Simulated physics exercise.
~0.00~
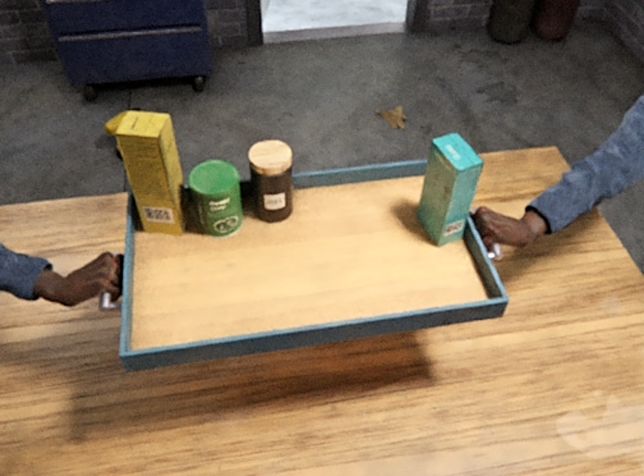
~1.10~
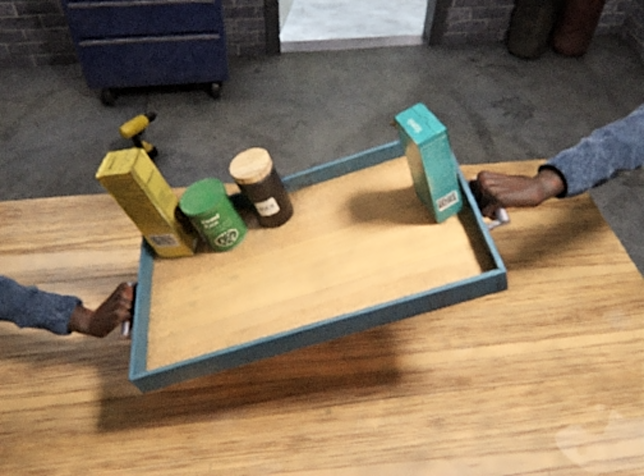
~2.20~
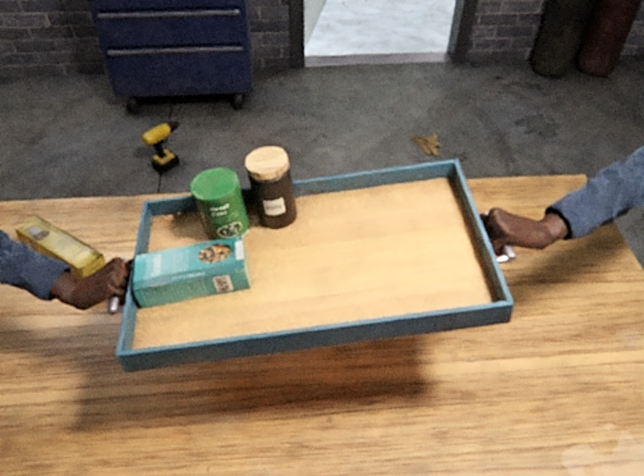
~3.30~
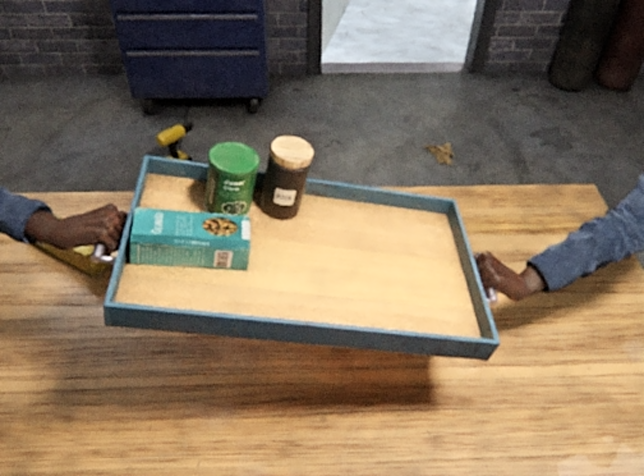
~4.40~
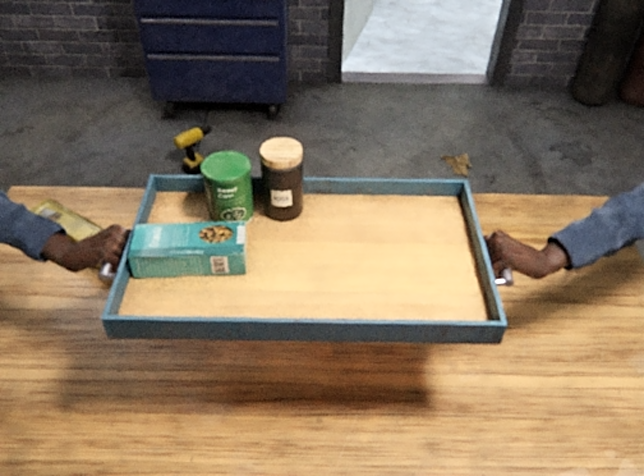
Two hands tilting a tray left then right and levelling it, turquoise carton toppling, yellow carton falling off, tin and jar upright.
